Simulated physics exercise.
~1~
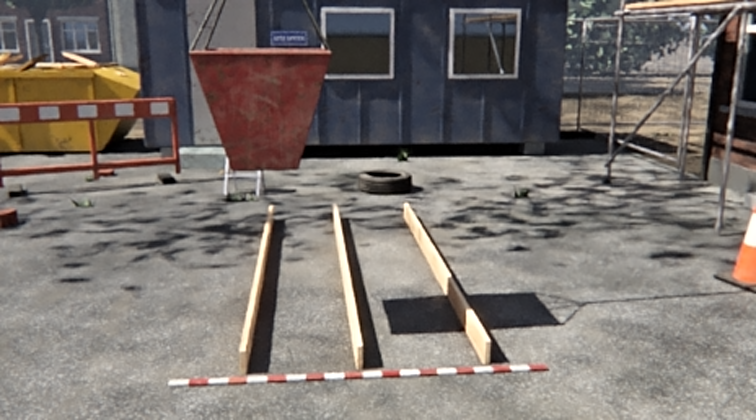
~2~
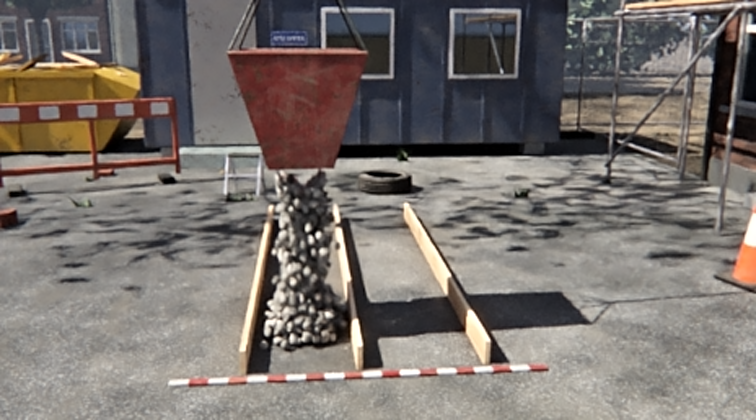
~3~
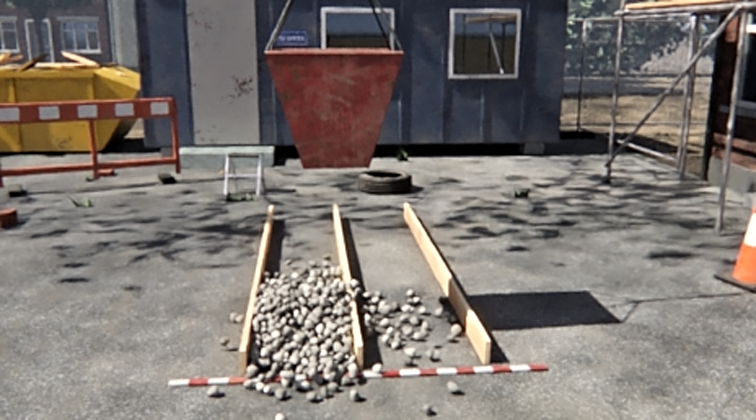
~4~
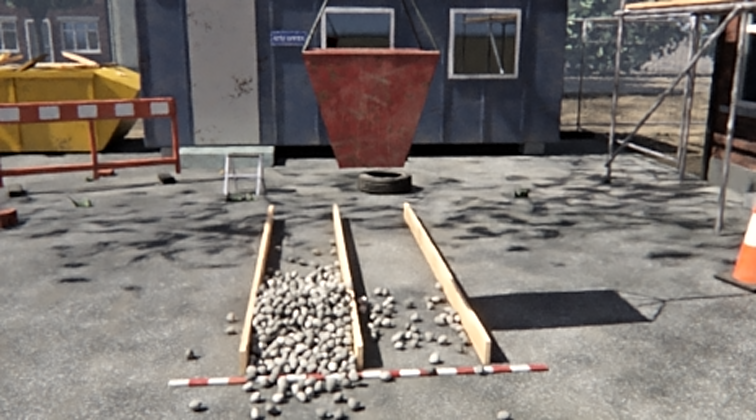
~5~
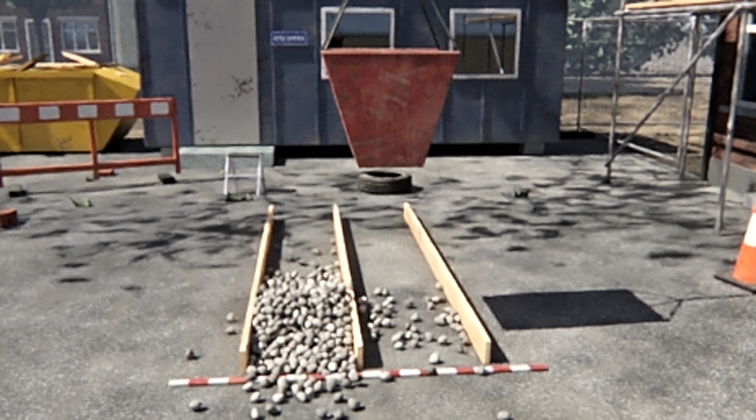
A red skip hangs from cables over a sunlit paved yard, seen from the front and slightly above, with three wooden boards on the ground forming two bays behind a red and white striped pole. A yellow container and a barrier stand at left, a dark cabin and tyre behind, and scaffolding and an orange cone at right. Moving right, the skip drops a thick column of grey cobbles into the left bay. They spread into a heap, some reaching the right bay and rolling past the pole. The empty skip drifts farther right while the stones settle, mostly in the left bay.
